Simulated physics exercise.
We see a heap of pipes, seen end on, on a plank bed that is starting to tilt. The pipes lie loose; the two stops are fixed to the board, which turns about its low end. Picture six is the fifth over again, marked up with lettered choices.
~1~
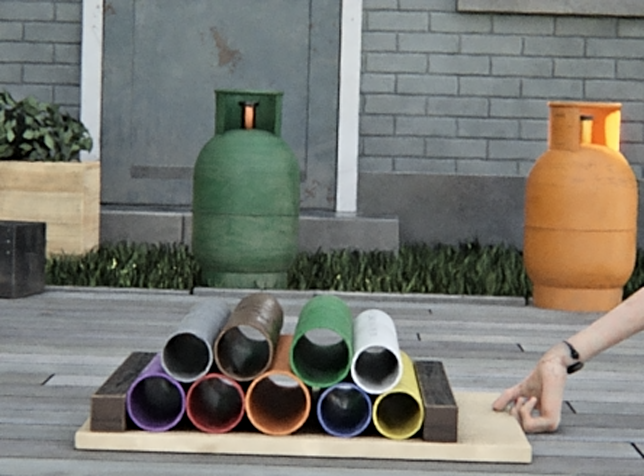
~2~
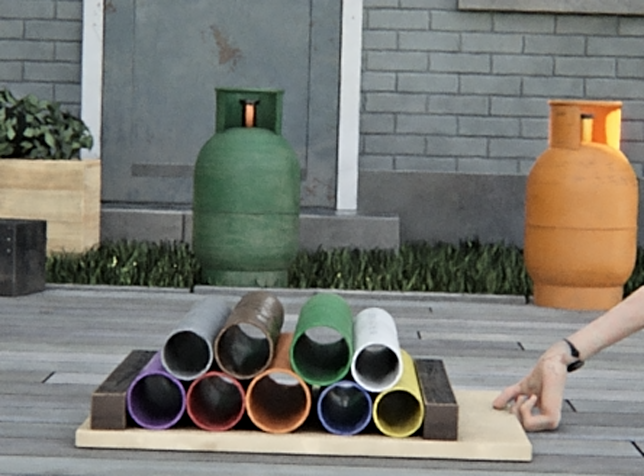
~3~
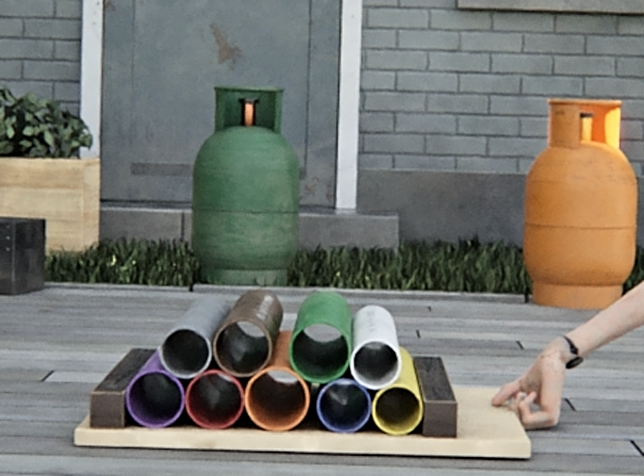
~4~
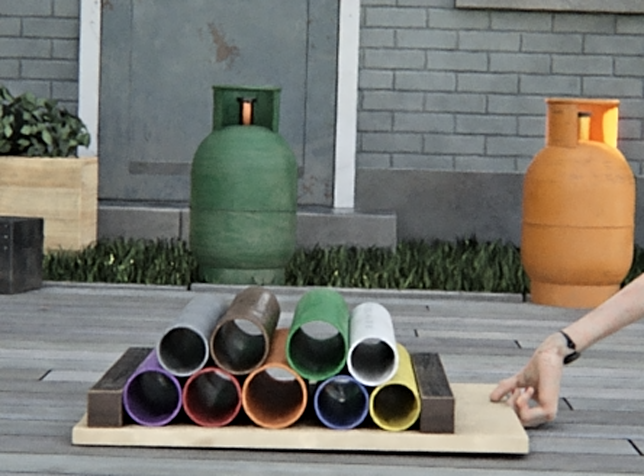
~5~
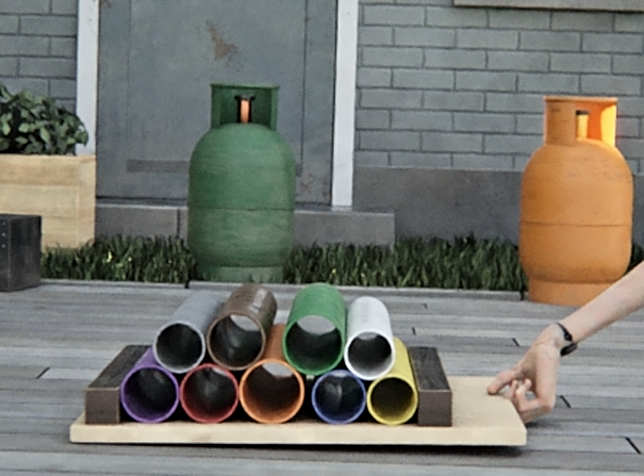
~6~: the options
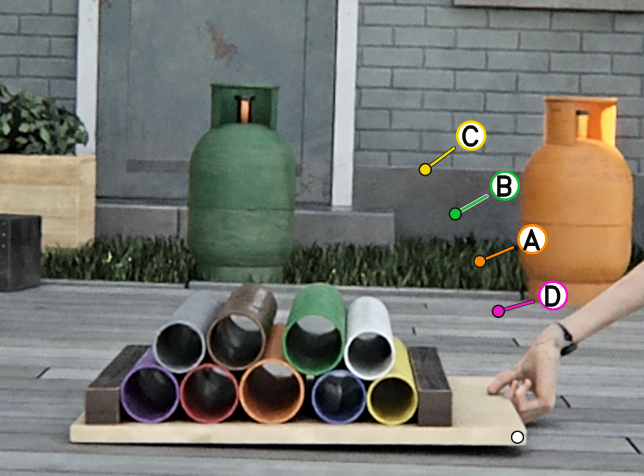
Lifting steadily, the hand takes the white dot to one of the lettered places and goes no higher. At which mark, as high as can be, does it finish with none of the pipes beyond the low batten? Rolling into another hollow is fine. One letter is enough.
No higher than A.
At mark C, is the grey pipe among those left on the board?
The grey pipe: No.
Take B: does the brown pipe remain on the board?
The brown pipe: No.
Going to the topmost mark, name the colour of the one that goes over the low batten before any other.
It is the grey one.
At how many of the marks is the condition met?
The number is two.
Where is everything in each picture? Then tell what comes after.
The first picture shows yellow pipe (398, 414); white pipe (377, 368); grey pipe (187, 356).
The second picture shows grey pipe (187, 354); brown pipe (244, 350).
The third picture shows board (307, 398); yellow pipe (398, 409); red pipe (215, 400).
The fourth picture shows board (305, 395); purple pipe (153, 397); red pipe (212, 397).
The fifth picture shows board (302, 390); purple pipe (150, 393); red pipe (209, 394).
On the marked copy, A at (480, 261); B at (456, 214); C at (425, 169); D at (498, 311); the white dot at (518, 437).
With A. Early on, board at 16°.
Further on, board at 25°.
At the end, board at 25°, none over the low batten.
As for the rest, B two over the low batten (grey, brown); C four over the low batten (white, grey, brown, green); D none over the low batten.
